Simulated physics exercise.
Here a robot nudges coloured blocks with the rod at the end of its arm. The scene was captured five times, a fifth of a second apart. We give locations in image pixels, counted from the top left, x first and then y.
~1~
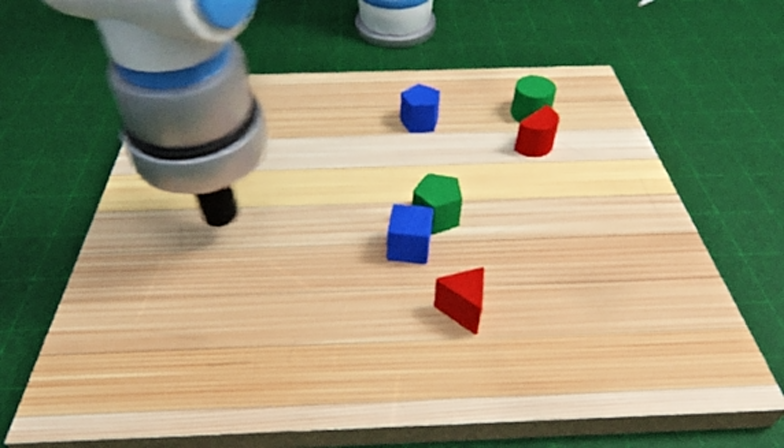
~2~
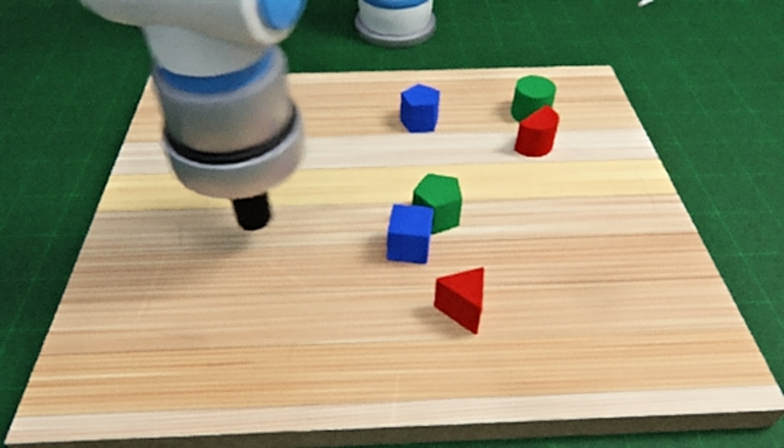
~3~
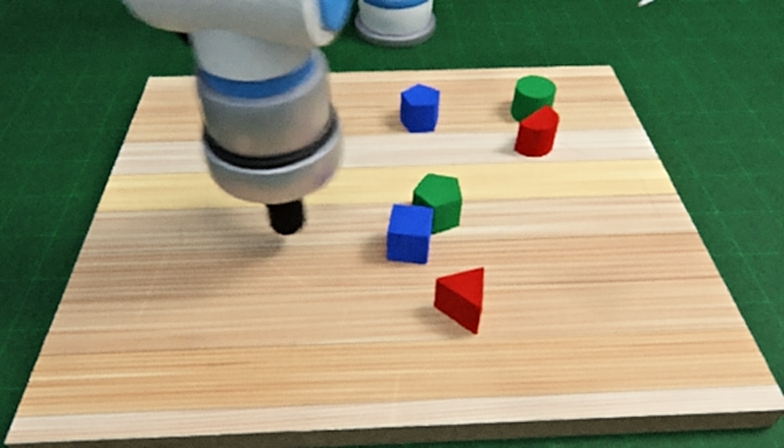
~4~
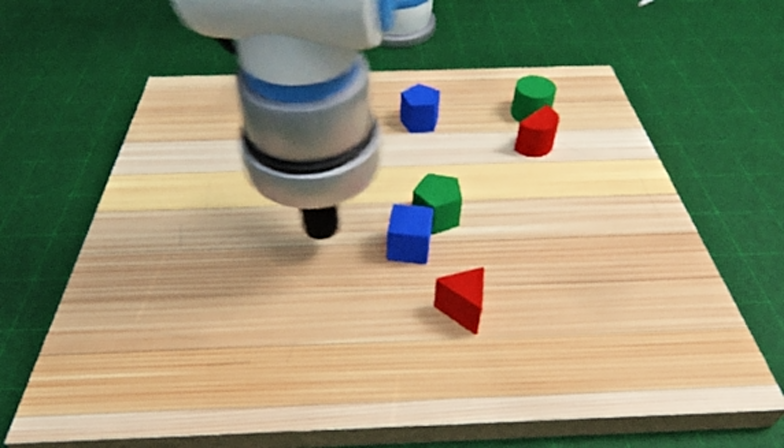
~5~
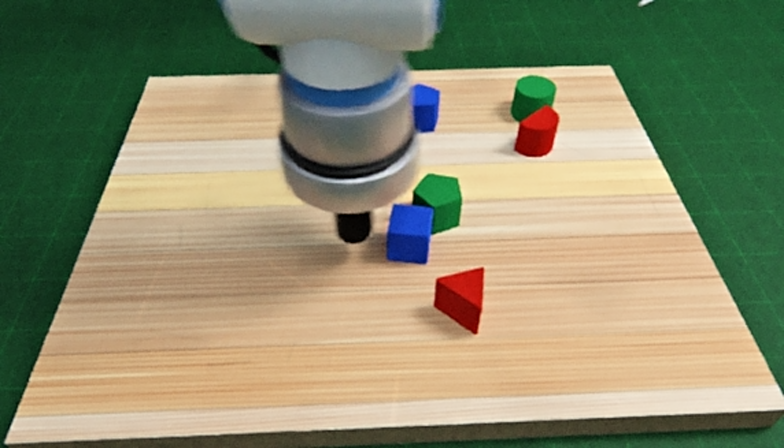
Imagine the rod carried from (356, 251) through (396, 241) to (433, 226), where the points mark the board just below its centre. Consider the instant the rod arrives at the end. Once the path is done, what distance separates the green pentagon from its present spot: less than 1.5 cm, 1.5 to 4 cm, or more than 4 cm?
The middle band: 1.5 to 4 cm.
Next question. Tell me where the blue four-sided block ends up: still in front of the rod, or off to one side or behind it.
My prediction: No longer in front.
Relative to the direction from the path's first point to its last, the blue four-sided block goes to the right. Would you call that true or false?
That is true.
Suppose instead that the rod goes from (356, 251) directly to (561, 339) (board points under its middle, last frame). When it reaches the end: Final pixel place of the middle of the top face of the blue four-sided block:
(446, 227)
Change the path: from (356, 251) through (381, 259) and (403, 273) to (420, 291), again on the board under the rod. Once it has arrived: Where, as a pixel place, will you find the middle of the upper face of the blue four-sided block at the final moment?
Answer: (435, 226).
On the path given first. Halfway along, rod (397, 221); blue four-sided block (435, 221).
At the end, rod (434, 206); blue four-sided block (456, 223), turned 40° clockwise; green pentagon (461, 177), turned 15° anticlockwise.
